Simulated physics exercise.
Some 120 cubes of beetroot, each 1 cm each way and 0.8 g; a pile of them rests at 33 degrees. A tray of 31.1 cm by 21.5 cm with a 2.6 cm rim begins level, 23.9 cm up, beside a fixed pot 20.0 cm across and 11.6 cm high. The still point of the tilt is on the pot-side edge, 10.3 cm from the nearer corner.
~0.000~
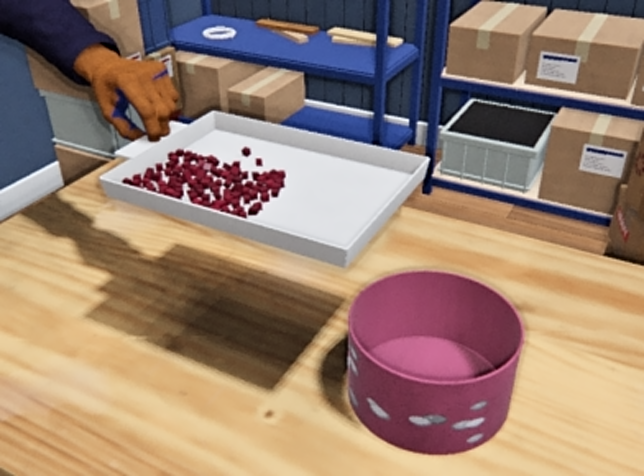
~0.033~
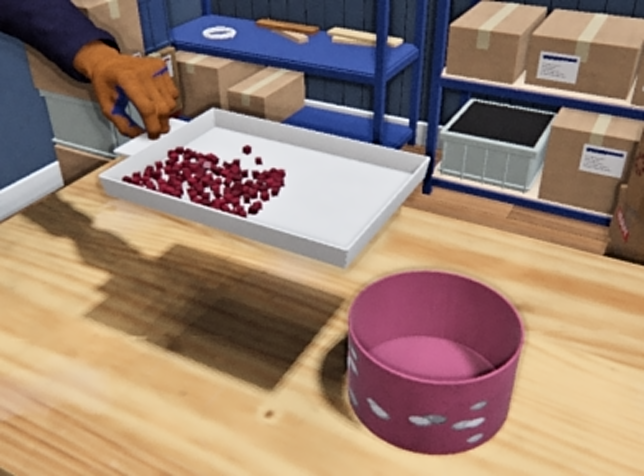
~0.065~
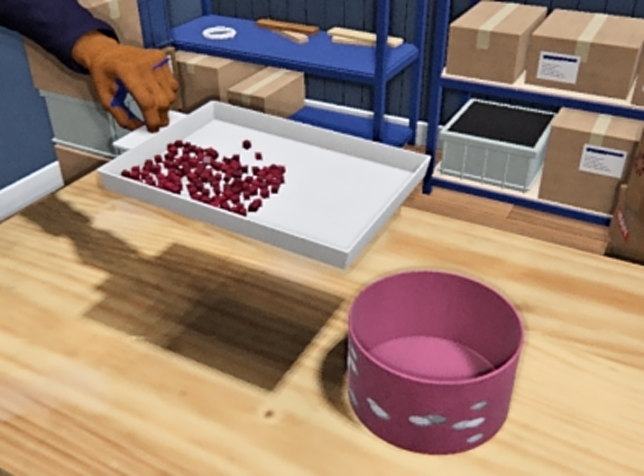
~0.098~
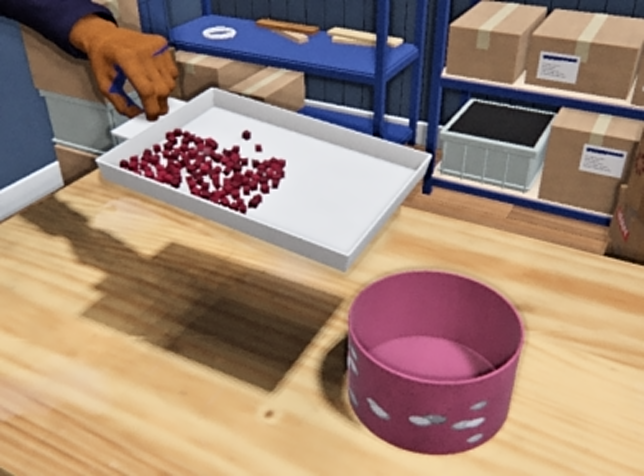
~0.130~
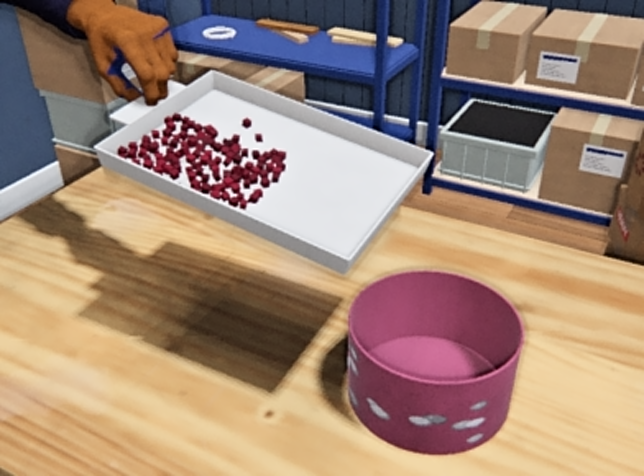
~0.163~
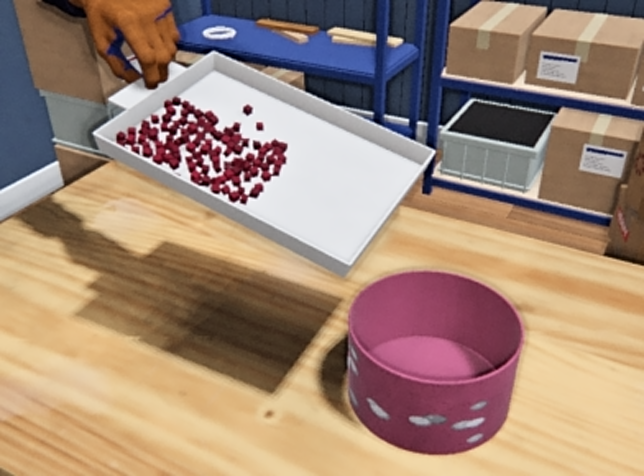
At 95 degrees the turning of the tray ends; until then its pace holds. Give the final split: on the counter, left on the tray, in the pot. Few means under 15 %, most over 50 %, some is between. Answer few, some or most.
Counter most, tray few, pot some.
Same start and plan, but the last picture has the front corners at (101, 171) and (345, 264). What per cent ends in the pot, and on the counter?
Pot 5, counter 95.
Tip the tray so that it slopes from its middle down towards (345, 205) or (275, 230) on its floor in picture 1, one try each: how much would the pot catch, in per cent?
About 85 and 10 per cent.
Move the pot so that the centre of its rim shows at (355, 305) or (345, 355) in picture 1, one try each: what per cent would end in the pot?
About 20 and 95 per cent.
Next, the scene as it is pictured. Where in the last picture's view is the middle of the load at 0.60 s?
Near (320, 235).
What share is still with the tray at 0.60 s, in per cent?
Roughly 100 per cent.
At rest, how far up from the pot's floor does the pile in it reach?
About 1.0 cm.
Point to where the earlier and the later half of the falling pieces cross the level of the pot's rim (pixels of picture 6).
At about (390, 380), then at (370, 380).
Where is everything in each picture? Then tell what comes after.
The first frame shows tray tilt 0 degrees, front corners at (104, 177) and (345, 246); middle of the pieces at (206, 184); pot at (435, 321).
The second frame shows tray tilt 1 degrees, front corners at (104, 175) and (345, 247); middle of the pieces at (205, 183).
The third frame shows tray tilt 3 degrees, front corners at (103, 169) and (346, 249); middle of the pieces at (205, 178).
The fourth frame shows tray tilt 6 degrees, front corners at (101, 159) and (347, 252), lowest corner right front; middle of the pieces at (205, 171).
The fifth frame shows tray tilt 11 degrees, front corners at (100, 147) and (347, 256), lowest corner right front; middle of the pieces at (204, 161).
The sixth frame shows tray tilt 16 degrees, front corners at (99, 133) and (348, 260), lowest corner right front; middle of the pieces at (205, 150); pot at (435, 321). Its pace works out near 150 degrees a second.
After 0.42 s, tilt 55 degrees; the tray holds 100 %, the pot 0 %.
After 0.60 s, tilt 82 degrees; the tray holds 100 %, the pot 0 %.
After 0.89 s, tilt 95 degrees; the tray holds 5 %, the pot 25 %.
In the end, at 2.4 s, counter 75 %, tray 0 %, pot 25 %.
